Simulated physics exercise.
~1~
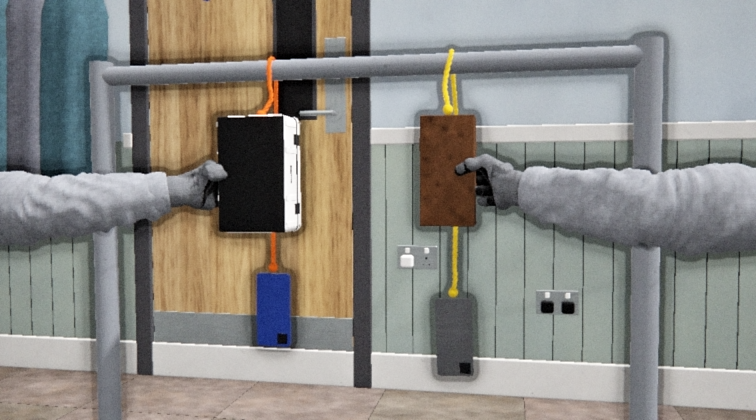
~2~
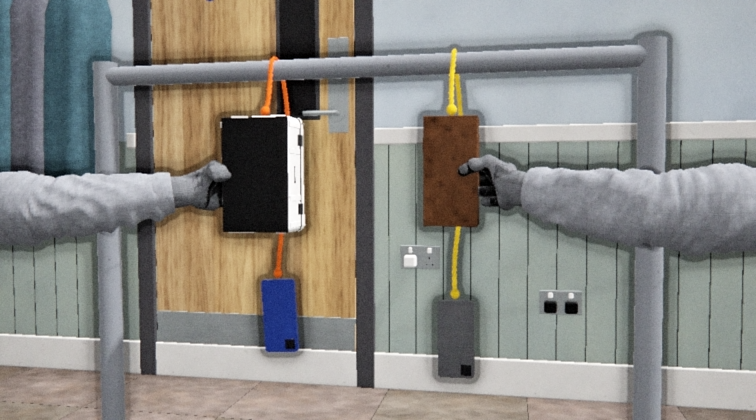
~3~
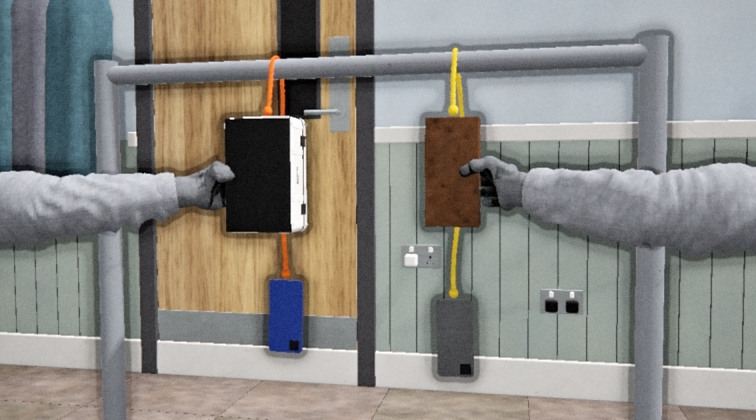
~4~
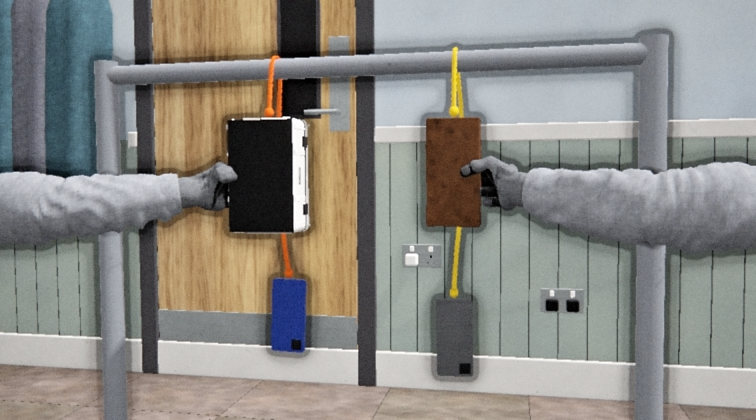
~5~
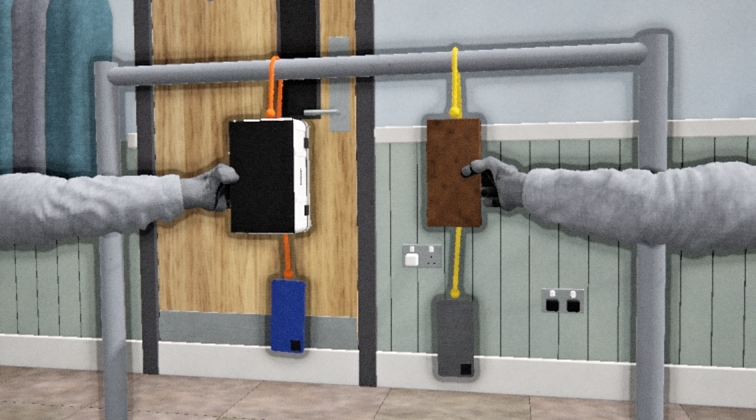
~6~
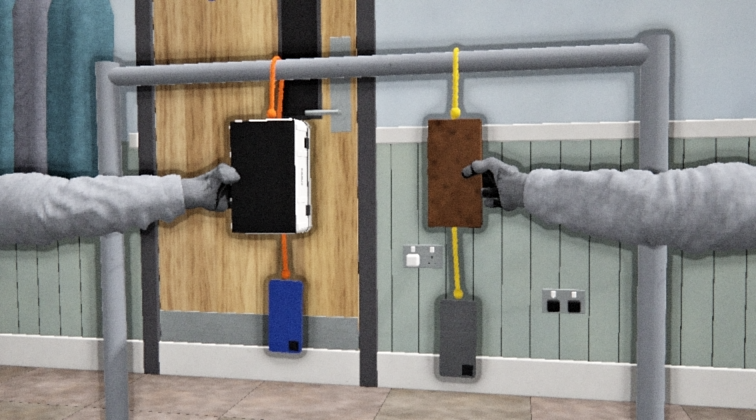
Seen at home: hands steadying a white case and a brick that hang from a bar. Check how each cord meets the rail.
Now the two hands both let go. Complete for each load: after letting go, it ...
The white case drops; the brick drops.
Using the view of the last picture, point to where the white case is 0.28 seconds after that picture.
Roughly at (274, 259).
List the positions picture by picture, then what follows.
In the first picture, white case (261, 175); brick (448, 171); left phone (274, 310); right phone (454, 337).
In the second picture, white case (264, 175); brick (452, 172).
In the third picture, white case (267, 176); brick (453, 172).
In the fourth picture, white case (270, 176); brick (454, 172).
In the fifth picture, white case (271, 177); brick (455, 173).
In the sixth picture, white case (272, 177); brick (456, 174); left cord only laid over the rail; right cord only laid over the rail.
Then, 0.28 s after the last picture, white case dropping near (274, 259); brick dropping near (456, 248).
Then, 0.54 s after the last picture, white case on the floor; brick on the floor.
At rest, white case on the floor; brick on the floor. The white case pulls its rope through and the brick runs down to the floor.
